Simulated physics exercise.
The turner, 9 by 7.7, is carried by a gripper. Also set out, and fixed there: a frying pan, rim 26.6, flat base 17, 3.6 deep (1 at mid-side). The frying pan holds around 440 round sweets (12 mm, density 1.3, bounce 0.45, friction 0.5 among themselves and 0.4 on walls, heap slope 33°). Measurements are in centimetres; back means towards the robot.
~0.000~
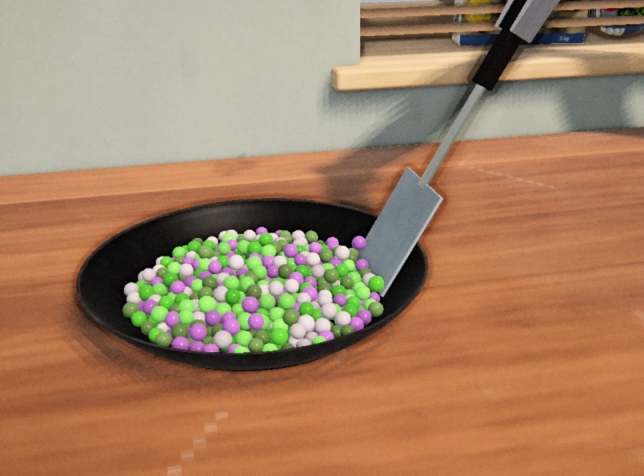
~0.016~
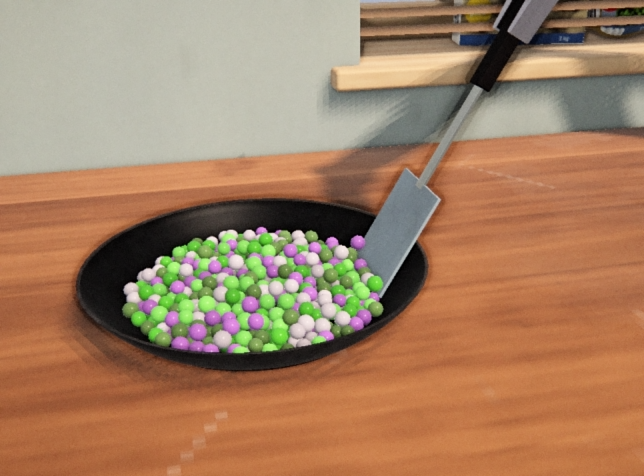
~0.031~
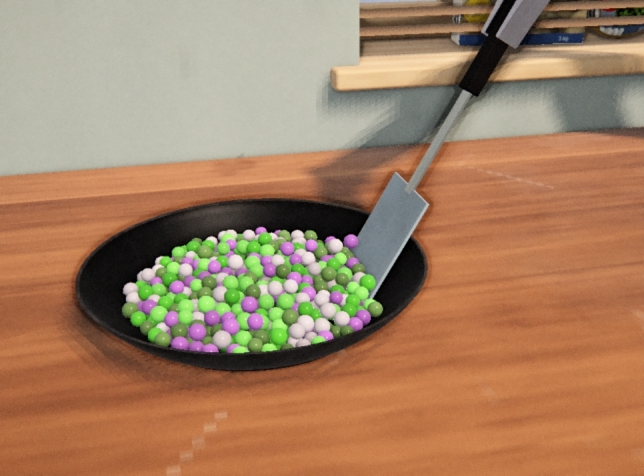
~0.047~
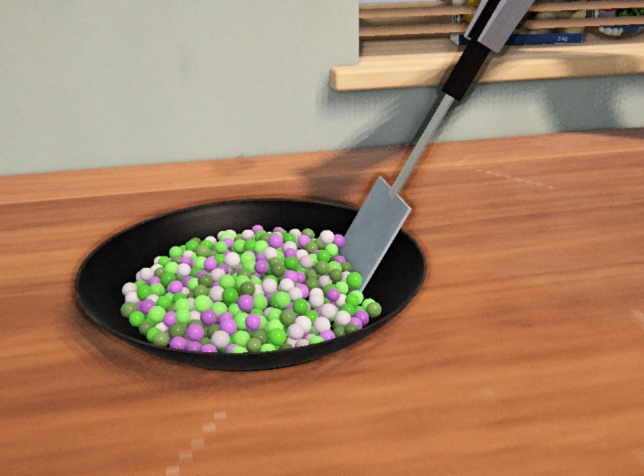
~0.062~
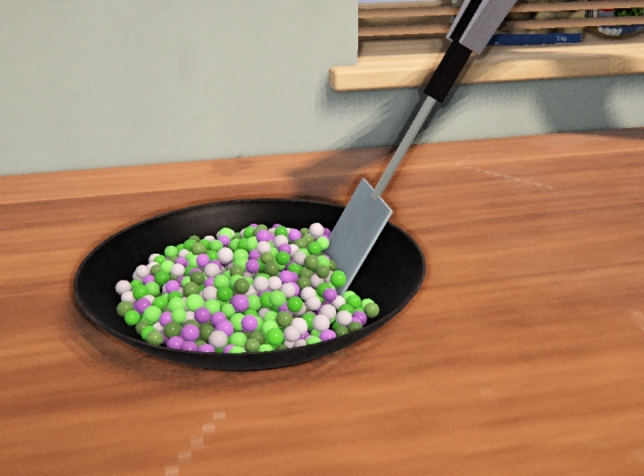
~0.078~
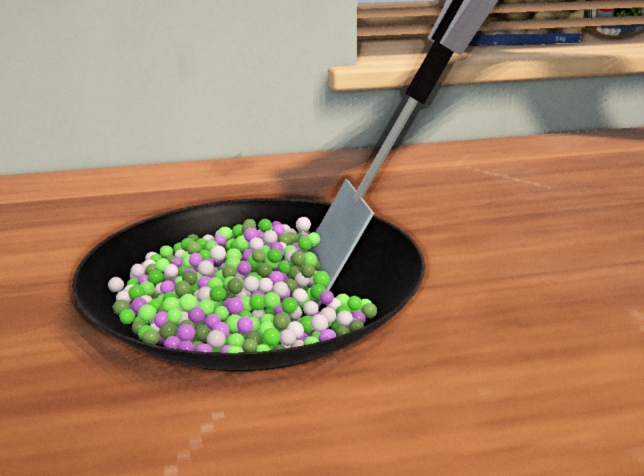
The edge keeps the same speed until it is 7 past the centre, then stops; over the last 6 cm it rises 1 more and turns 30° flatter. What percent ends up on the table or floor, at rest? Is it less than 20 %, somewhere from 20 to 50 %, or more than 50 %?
It is less than 20 %.
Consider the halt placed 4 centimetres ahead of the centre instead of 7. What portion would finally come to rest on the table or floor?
My guess would be around 0 per cent.
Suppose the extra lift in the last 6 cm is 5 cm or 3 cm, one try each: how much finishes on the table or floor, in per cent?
15 and 10 %.
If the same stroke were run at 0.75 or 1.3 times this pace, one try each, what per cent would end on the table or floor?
Around 5 per cent, then around 10 per cent, would end on the table or floor.
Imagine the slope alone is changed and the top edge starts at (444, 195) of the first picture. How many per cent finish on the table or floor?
Roughly 5 percent ends on the table or floor.
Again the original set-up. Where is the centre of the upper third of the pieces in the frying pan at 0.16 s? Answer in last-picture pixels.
(195, 267).
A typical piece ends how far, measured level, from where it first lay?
5 cm.
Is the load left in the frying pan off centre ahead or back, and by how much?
Some 4.5 cm ahead of the centre.
After 0.12 s, sloping 60°, highest piece 5 above the table; 439 in the frying pan.
After 0.16 s, sloping 48°, highest piece 6 above the table; 439 in the frying pan.
After 0.39 s, sloping 30°, highest piece 5 above the table; 397 in the frying pan, 40 on the table or floor, 2 on the blade or in flight.
After 1.44 s, sloping 30°, highest piece 5 above the table; 397 in the frying pan, 42 on the table or floor.
At rest, 397 in the frying pan, 42 on the table or floor. That is 10 % on the table or floor.
